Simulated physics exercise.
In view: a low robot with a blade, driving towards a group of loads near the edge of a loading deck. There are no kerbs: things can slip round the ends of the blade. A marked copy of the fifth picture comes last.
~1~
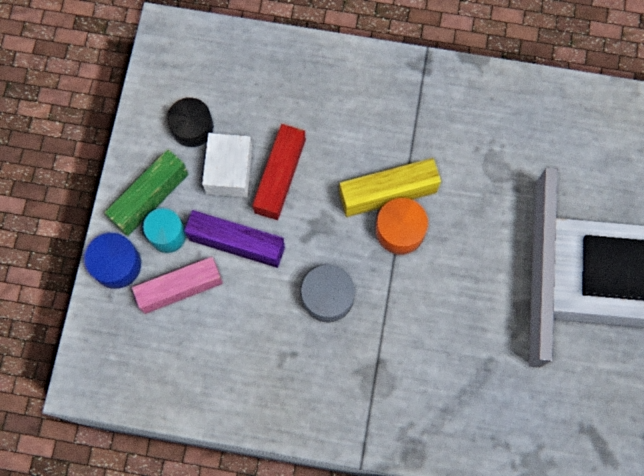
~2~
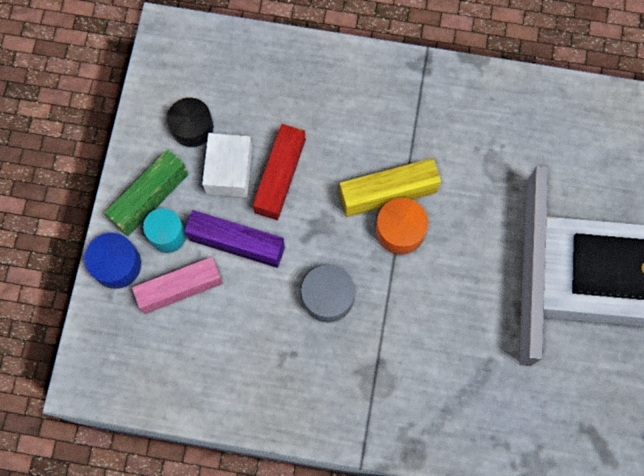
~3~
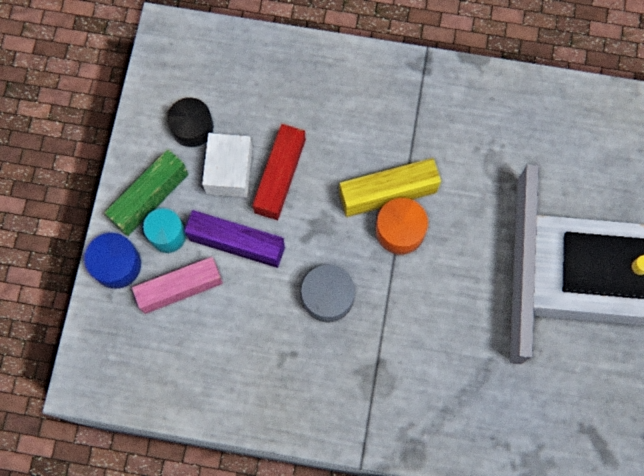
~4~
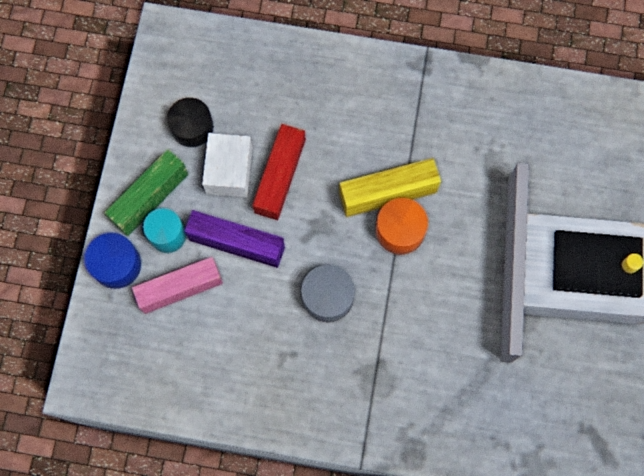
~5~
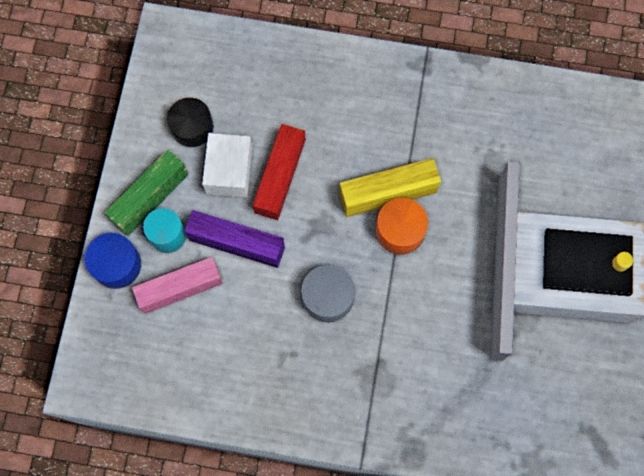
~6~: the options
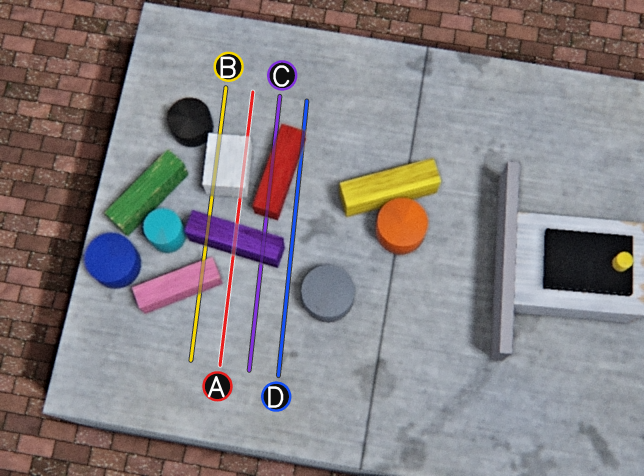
A grey, slab-like deck bordered by reddish-brown brick paving is seen from high above at a slight tilt. Black, blue, teal, grey and orange round pieces lie with a white block and green, purple, pink, red and yellow bars, mostly on the left. From the right, a low machine with a wide grey blade slides slowly left, revealing a yellow knob on its dark top, while the pieces and camera stay still.
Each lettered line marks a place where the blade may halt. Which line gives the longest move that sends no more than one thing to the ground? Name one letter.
Line B.
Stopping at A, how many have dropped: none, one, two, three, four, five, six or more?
In all, none.
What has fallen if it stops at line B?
The green bar goes over.
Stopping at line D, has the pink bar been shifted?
By then, no.
On the copy, A at (237, 224); B at (209, 219); C at (265, 228); D at (293, 233).
On B. First, robot (471, 242); yellow stick (348, 188); orange canister (369, 223).
Then, robot (362, 224); green bar (139, 187); black canister (180, 112).
Finally, robot (279, 210); green bar over the edge; turquoise canister (92, 219); one fallen.
By contrast, A is within the limit but short; C is within the limit but short; D is within the limit but short.
